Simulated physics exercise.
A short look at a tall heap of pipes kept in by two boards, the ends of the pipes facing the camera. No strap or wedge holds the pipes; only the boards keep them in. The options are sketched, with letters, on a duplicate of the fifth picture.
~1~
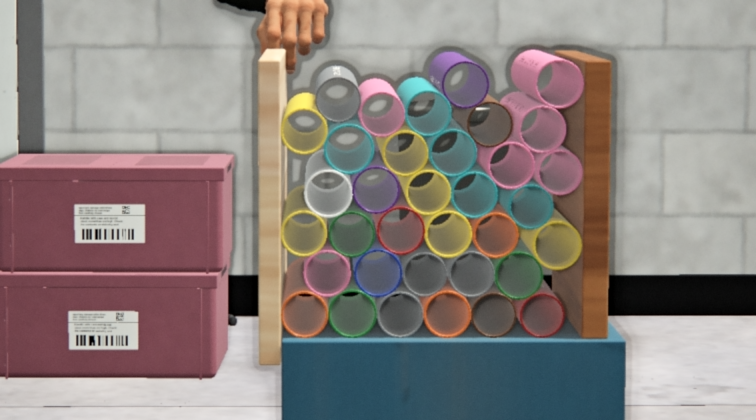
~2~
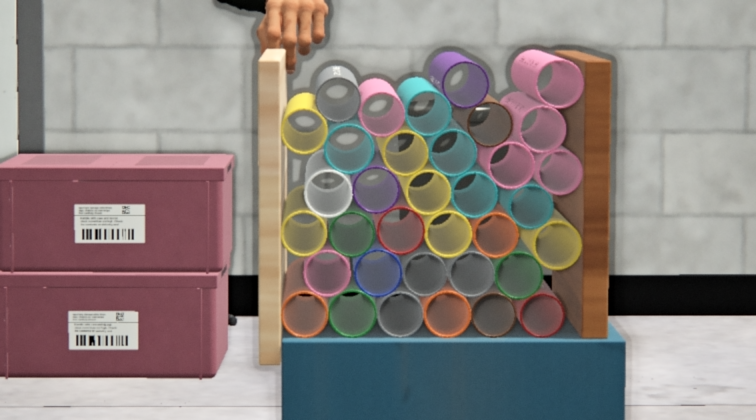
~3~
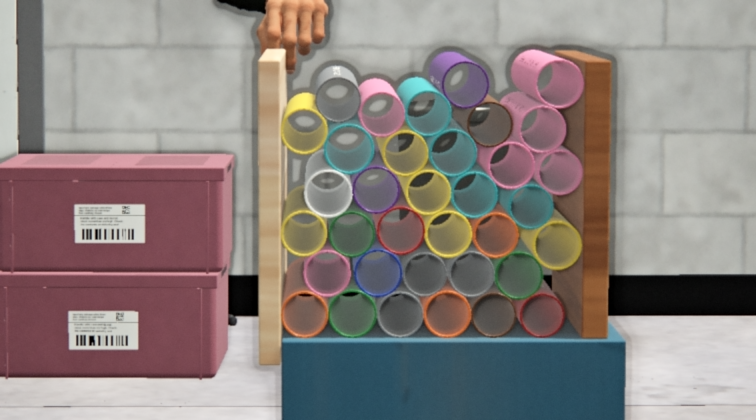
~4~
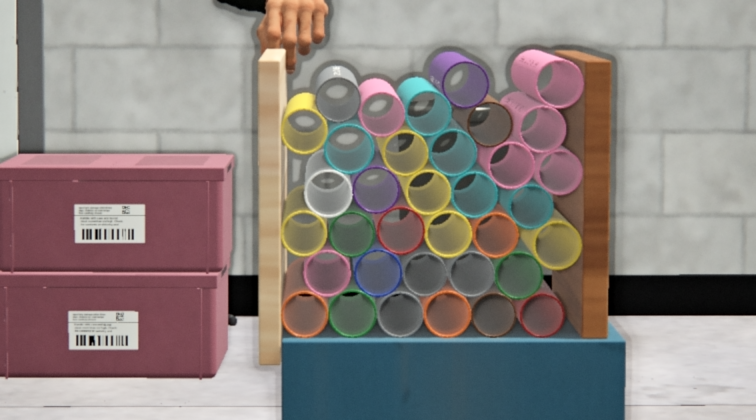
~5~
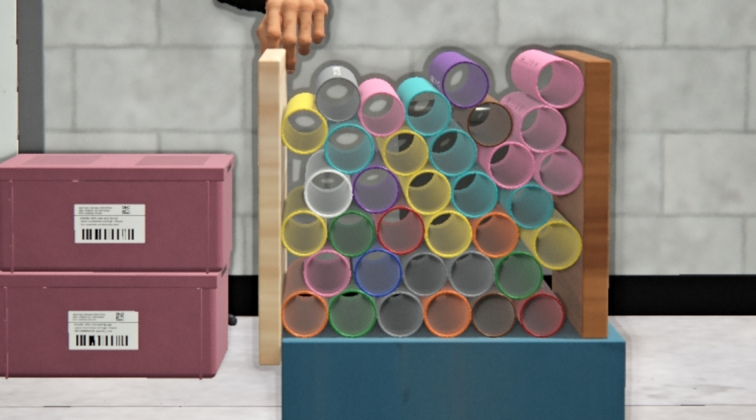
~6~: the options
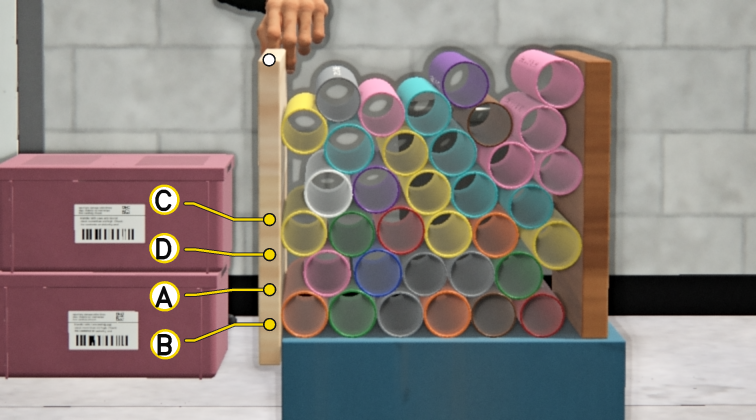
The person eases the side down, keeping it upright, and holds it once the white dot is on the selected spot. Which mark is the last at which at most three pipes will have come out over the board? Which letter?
The lowest mark that will do is D.
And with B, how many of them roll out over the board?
The count is six.
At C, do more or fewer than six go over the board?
Fewer than six.
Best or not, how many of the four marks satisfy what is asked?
Two of the four.
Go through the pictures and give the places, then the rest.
The first frame shows side board (274, 194); an orange pipe (304, 314); a red pipe (542, 315).
The second frame shows a red pipe (542, 315); a blue pipe (378, 273).
The third frame shows a red pipe (401, 231); a turquoise pipe (474, 195).
The fourth frame shows a turquoise pipe (349, 149); a turquoise pipe (428, 113).
The fifth frame shows side board (274, 194); an orange pipe (304, 314); a red pipe (542, 315).
On the marked copy, A at (270, 290); B at (270, 324); C at (269, 220); D at (269, 255); the white dot at (269, 60).
With D. Early on, top of the board (281, 143).
Further on, top of the board (281, 241).
At the end, top of the board (281, 254), two out over the board.
As for the rest, A more than three out over the board; B more than three out over the board; C two out over the board.
